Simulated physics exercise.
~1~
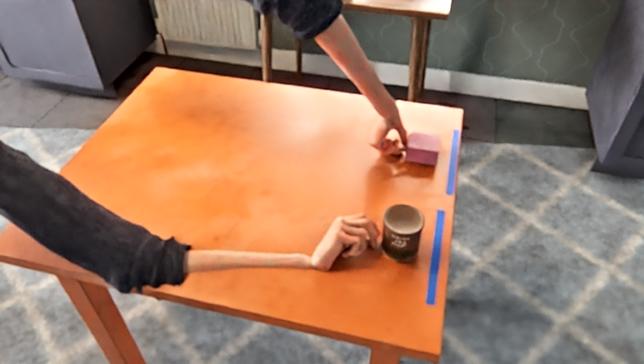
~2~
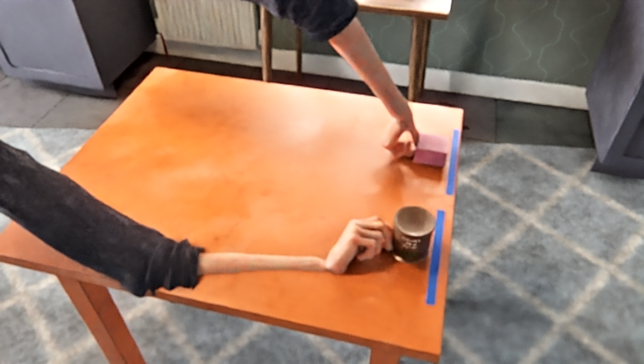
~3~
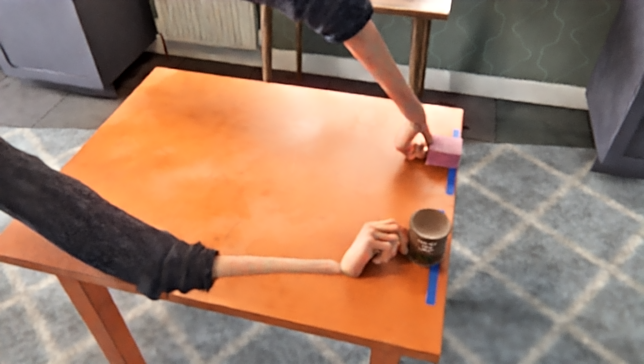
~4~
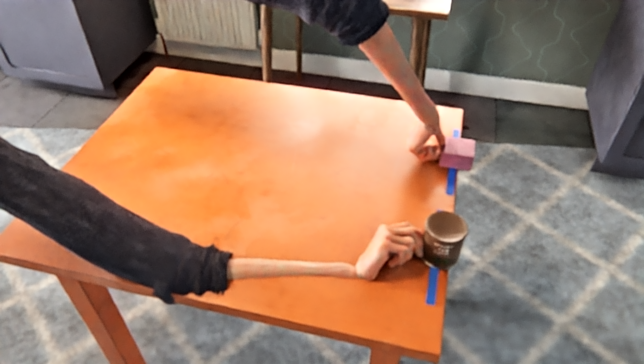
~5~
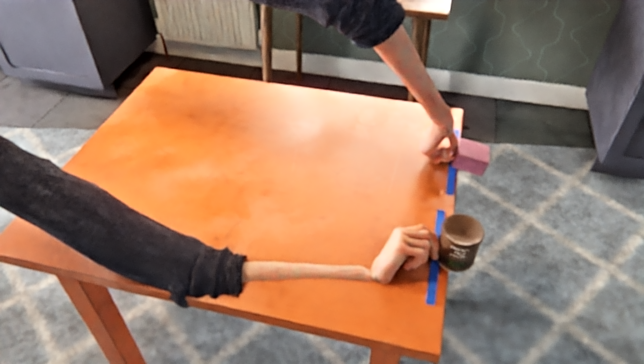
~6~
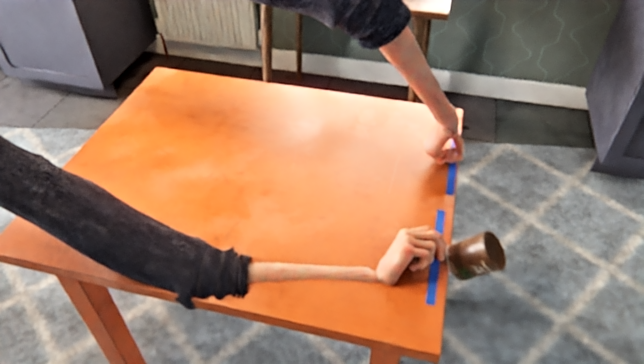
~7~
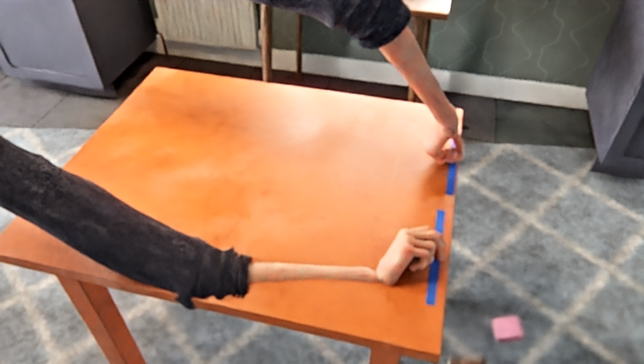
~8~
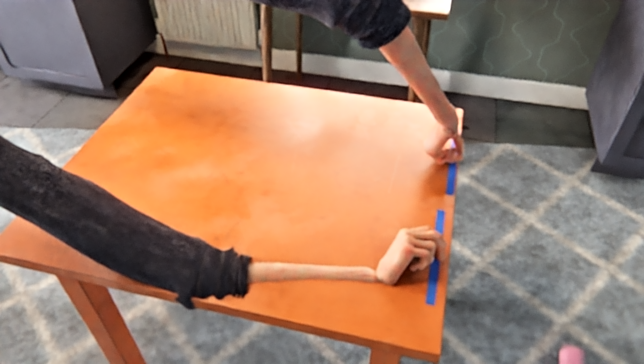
At the start, two hands rest on an orange table, one behind a pink block and the other behind a brown pot, with a strip of blue tape ahead of each near the right end. The fingertips push both things steadily to the right, over the tape and out to the edge. The block begins to tilt, and the hands stop at the tape. The block drops out of sight while the pot tips over and falls after it. The block tumbles onto the patterned floor and away to the lower right, and the pot drops from view below, leaving the tabletop clear.
